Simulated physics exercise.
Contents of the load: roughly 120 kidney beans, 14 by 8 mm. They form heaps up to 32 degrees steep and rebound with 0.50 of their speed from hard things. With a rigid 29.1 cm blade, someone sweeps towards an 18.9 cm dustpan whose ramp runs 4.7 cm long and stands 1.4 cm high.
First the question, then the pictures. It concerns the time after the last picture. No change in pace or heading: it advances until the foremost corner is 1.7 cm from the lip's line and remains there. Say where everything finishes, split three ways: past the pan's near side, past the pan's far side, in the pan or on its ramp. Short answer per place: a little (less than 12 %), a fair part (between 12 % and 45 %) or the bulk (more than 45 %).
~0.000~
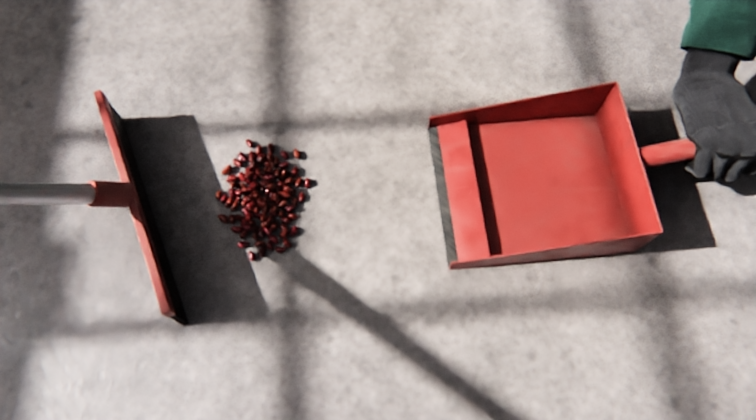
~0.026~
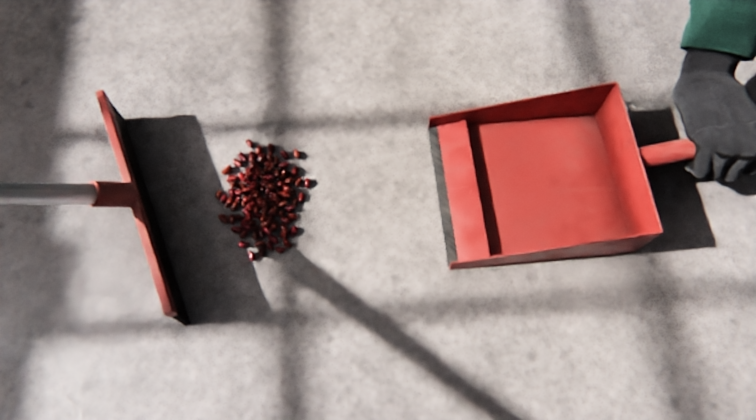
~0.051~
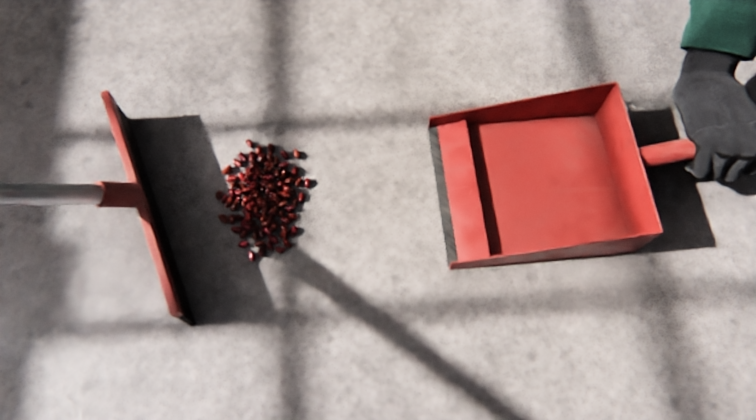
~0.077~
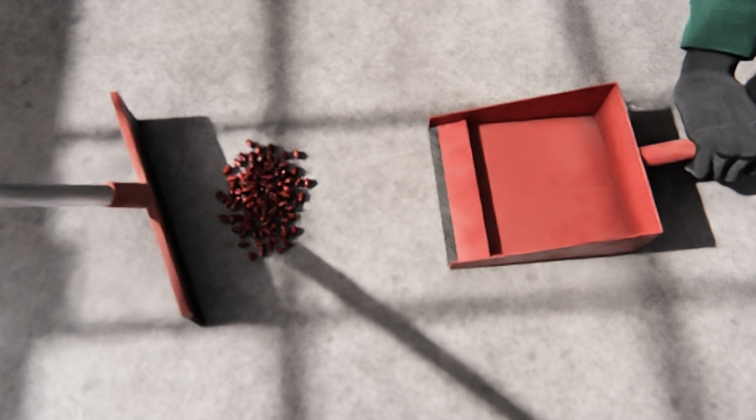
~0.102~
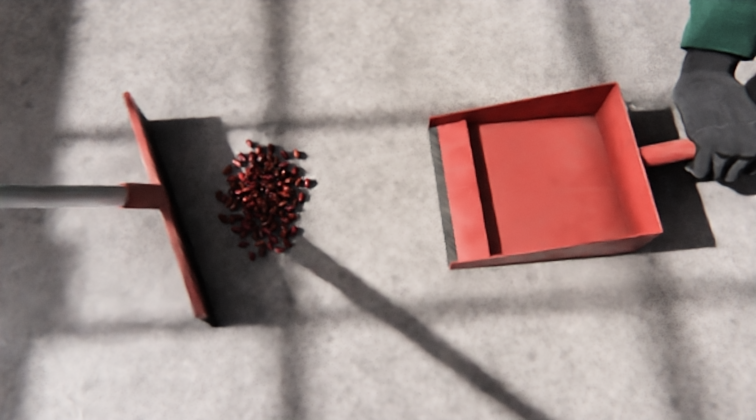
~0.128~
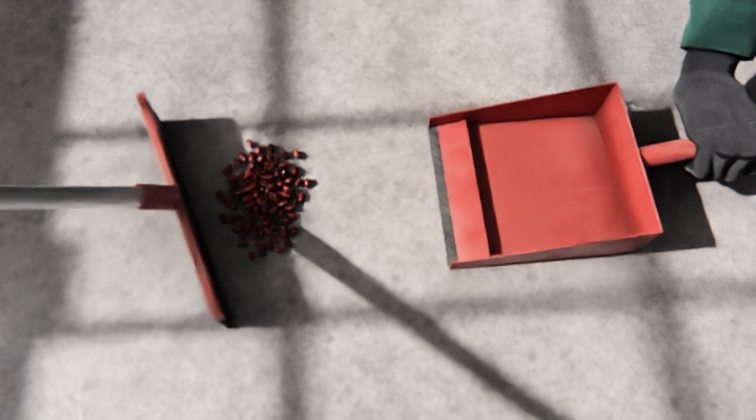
Near side - a little, far side - a fair part, pan - a little.
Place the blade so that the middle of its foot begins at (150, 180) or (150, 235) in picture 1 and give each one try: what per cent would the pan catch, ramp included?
5 and 0 per cent, roughly.
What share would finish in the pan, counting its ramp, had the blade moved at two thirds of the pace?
I'd put it at roughly 0 per cent.
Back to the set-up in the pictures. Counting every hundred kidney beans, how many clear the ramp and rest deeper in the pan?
Close to 0 per cent.
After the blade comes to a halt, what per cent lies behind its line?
0 %.
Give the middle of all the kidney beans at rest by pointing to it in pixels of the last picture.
Est. centre at rest: (412, 172) px.
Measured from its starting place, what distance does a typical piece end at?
Roughly 18 cm.
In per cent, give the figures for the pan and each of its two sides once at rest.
Near side 5 %, far side 20 %, pan 5 %.
After 0.31 s, middle of the blade 18 cm from the lip; 0 % over the lip, far side 5 %, near side 0 %.
After 0.44 s, middle of the blade 10 cm from the lip; 0 % over the lip, far side 15 %, near side 0 %.
Then, at 0.69 s, middle of the blade 6 cm from the lip; 5 % over the lip, far side 20 %, near side 5 %.
By 2.4 s all is still; near side 5 %, far side 20 %, pan 5 %, in front of the lip or behind the blade 75 %.
